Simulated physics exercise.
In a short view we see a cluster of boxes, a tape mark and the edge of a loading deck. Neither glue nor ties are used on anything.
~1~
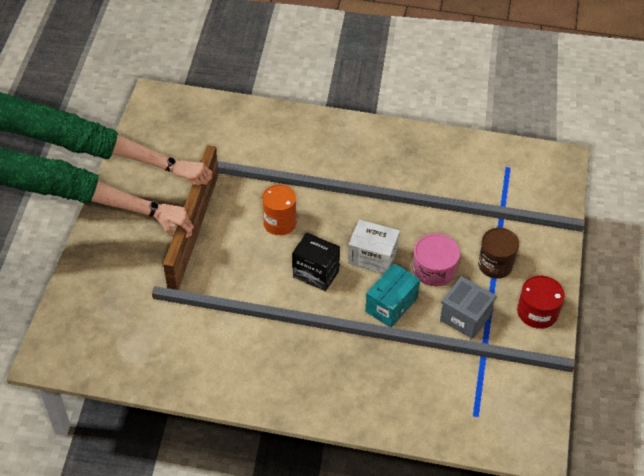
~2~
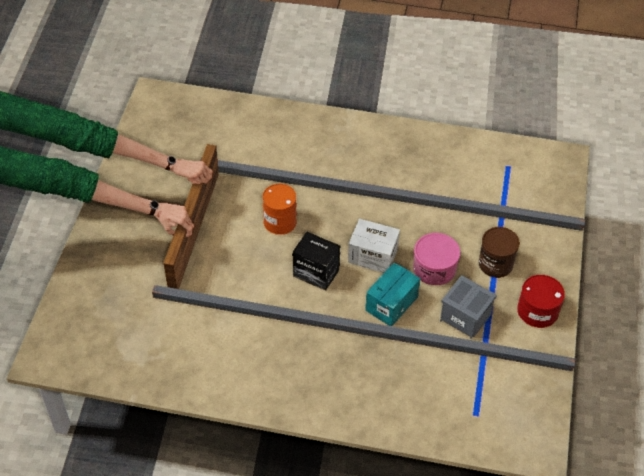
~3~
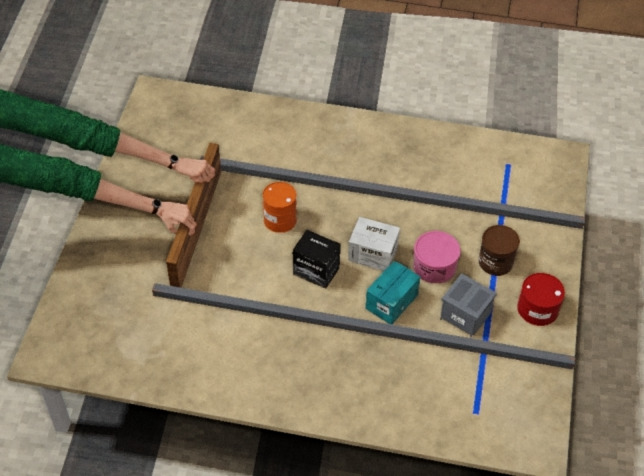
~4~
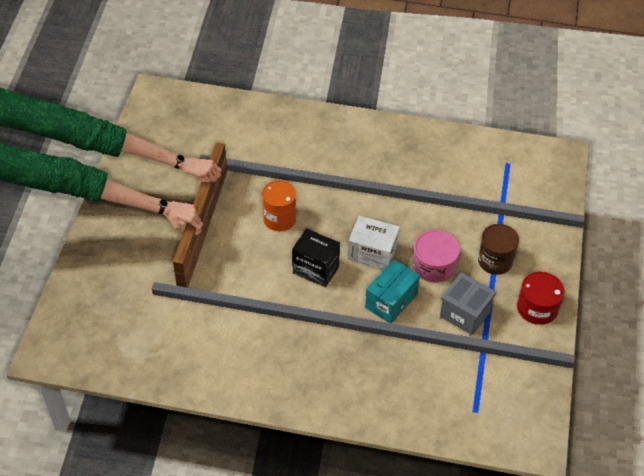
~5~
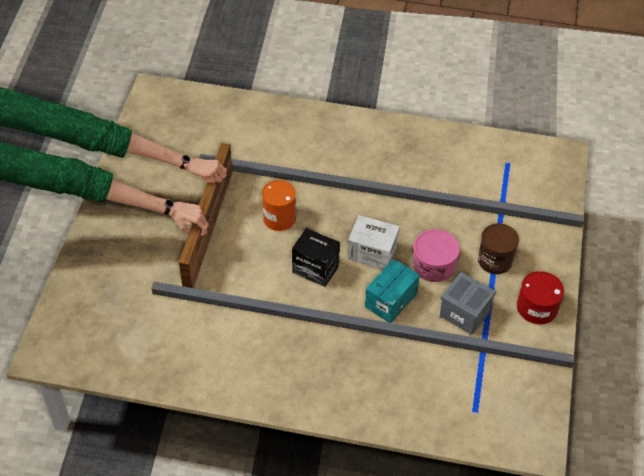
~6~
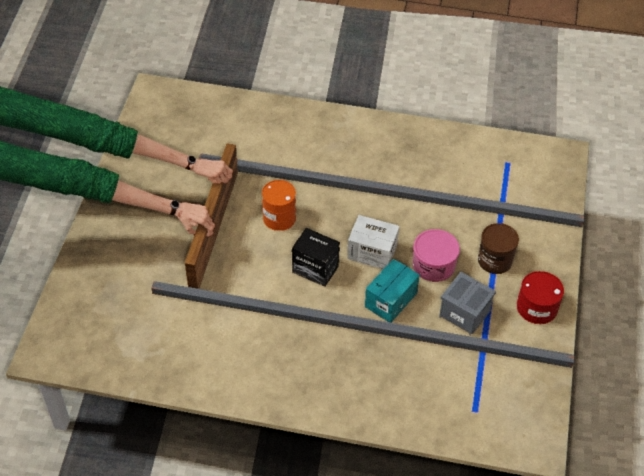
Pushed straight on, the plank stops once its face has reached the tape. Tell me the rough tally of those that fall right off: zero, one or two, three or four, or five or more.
Tally: One or two.
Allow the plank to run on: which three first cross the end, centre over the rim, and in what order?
First comes the red canister, followed by the pink pail, and then the grey tote.
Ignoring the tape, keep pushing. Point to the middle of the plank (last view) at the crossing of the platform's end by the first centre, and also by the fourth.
At (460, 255) for the first, at (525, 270) for the fourth.
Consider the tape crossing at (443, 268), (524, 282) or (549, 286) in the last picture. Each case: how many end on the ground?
0, 3, 5.
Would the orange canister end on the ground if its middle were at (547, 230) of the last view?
Result: The orange canister keeps its place.
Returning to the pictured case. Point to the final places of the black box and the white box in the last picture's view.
(512, 289) and (537, 268).
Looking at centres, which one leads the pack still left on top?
Nearest at the end: The pink pail.
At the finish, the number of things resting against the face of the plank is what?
That makes 3.
A little later, none off yet; red canister at rest near (540, 298); brown pail at rest near (498, 249); grey tote at rest near (467, 304).
Next, none off yet; red canister shifted a little near (554, 302); brown pail shifted a little near (517, 247); grey tote shifted about its own width near (499, 321).
When it is over, the number that fall off is one or two; down, red canister.
